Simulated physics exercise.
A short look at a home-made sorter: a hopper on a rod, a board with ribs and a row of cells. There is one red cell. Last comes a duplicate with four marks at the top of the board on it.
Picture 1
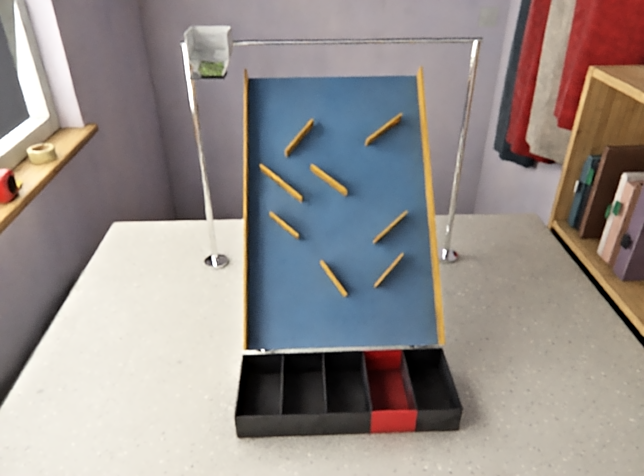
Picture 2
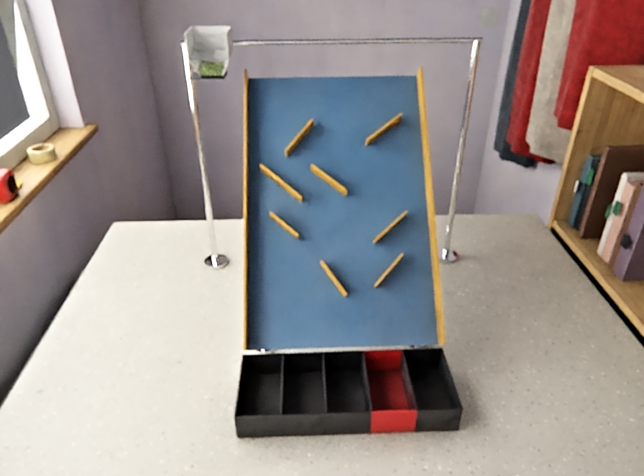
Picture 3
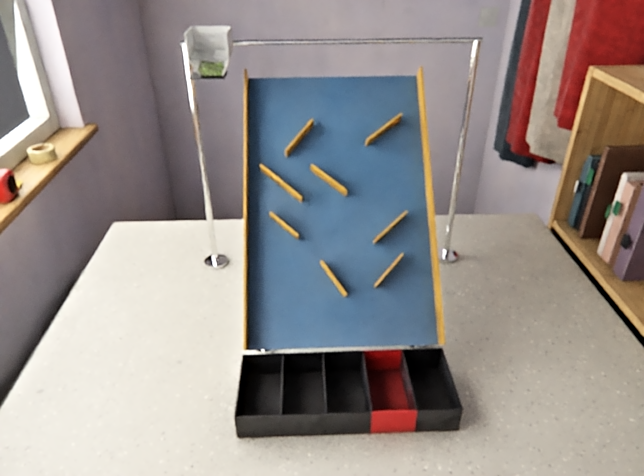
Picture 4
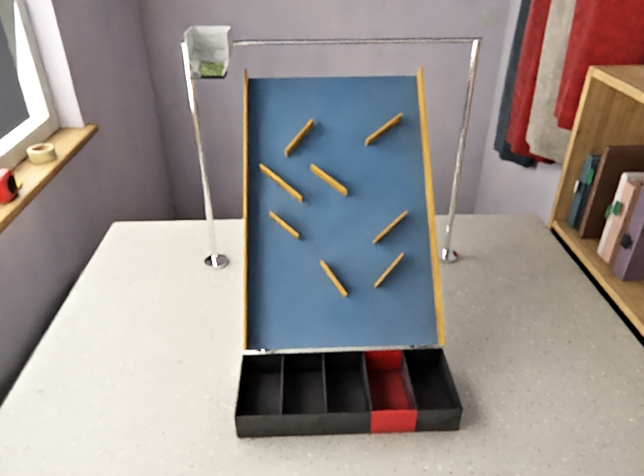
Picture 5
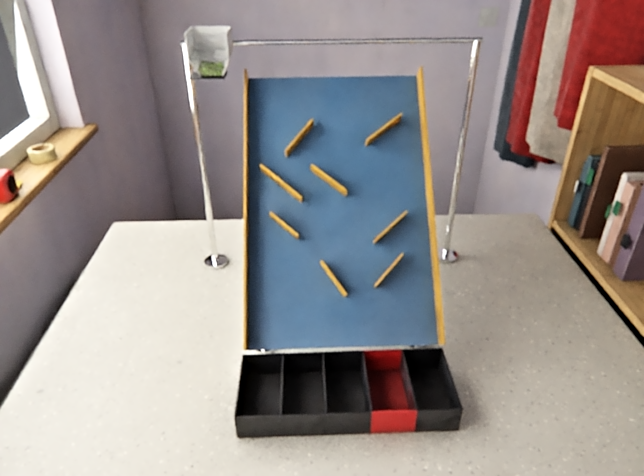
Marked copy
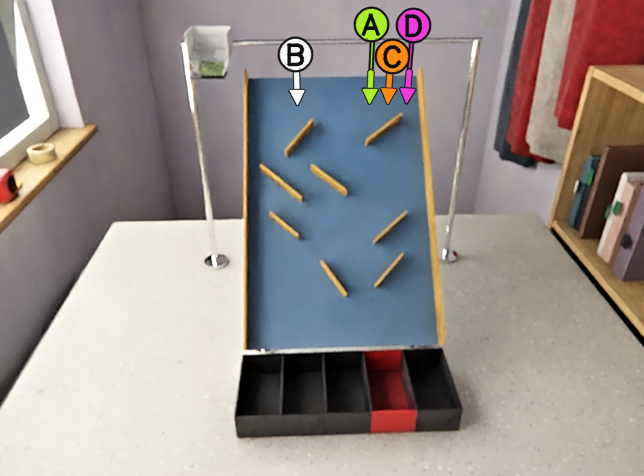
A blue board with wooden ribs stands above a row of cells, and nothing moves.
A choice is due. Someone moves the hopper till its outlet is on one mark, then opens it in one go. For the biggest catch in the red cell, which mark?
B works best here.
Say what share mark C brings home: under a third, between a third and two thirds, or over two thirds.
It is under a third.
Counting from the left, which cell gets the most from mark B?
The fourth from the left.
On the marked copy, mark A meets the board at (369, 98); mark B meets the board at (297, 99); mark C meets the board at (388, 98); mark D meets the board at (407, 97).
With A, about a third in the red cell, about half in other cells, about a quarter outside the box.
With B, about half in the red cell, about a third in other cells, a small part outside the box.
With C, about a quarter in the red cell, about half in other cells, about a quarter outside the box.
With D, a small part in the red cell, about half in other cells, about a third outside the box.
